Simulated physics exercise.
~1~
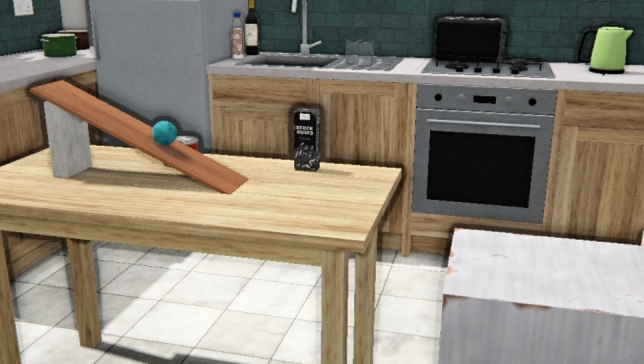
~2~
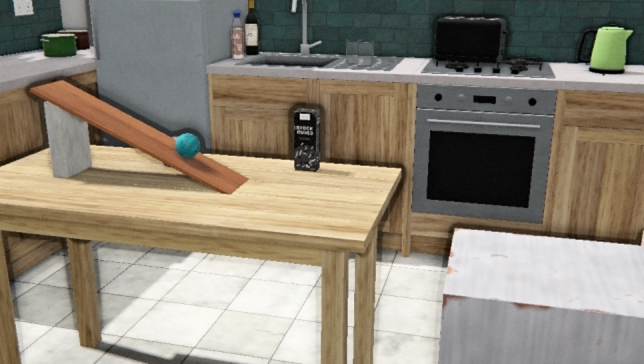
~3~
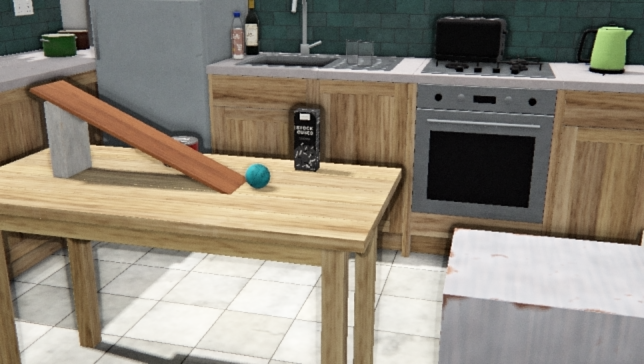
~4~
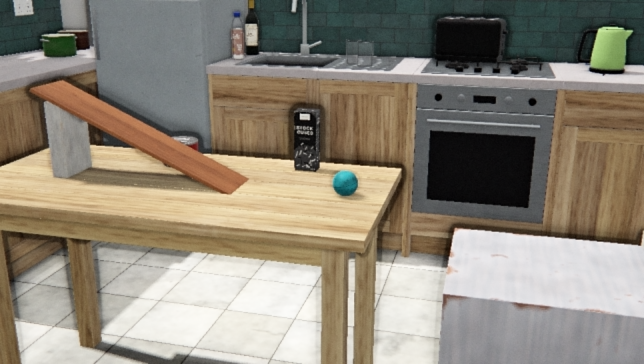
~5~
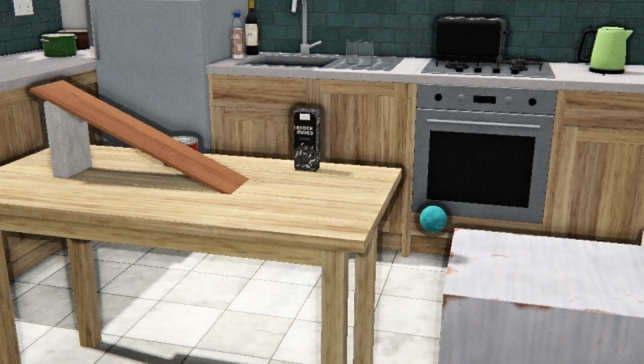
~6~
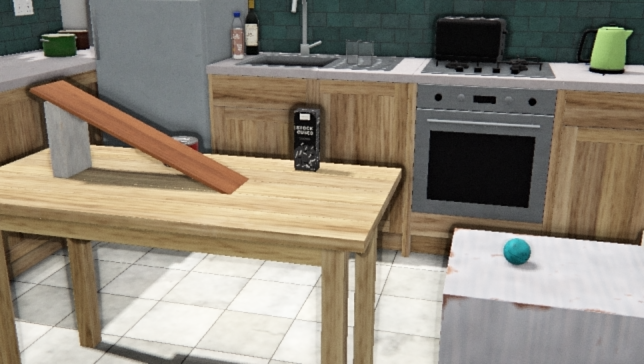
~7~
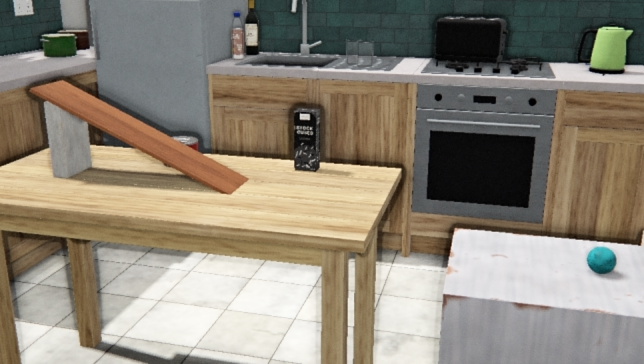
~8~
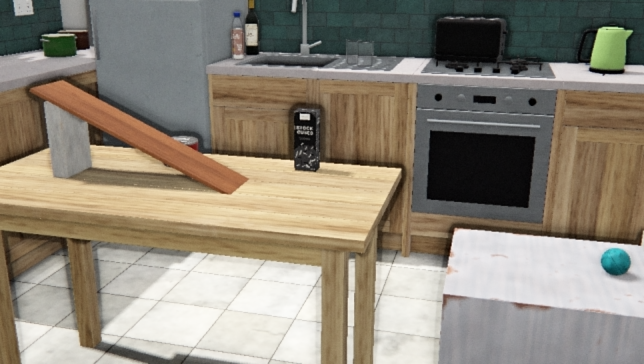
The clip opens in a kitchen, where a turquoise ball is partway down a wooden ramp propped on a table, with a black carton standing nearby and a red tub partly hidden behind the ramp. The ball rolls down the slope to the right and reaches the tabletop. It continues past the front of the carton toward the table's right end. Leaving the edge, it drops through the gap and comes down on a lower, worn whitish surface. There it travels farther right, slowing near the far side, and ends up still on top, having made it across.
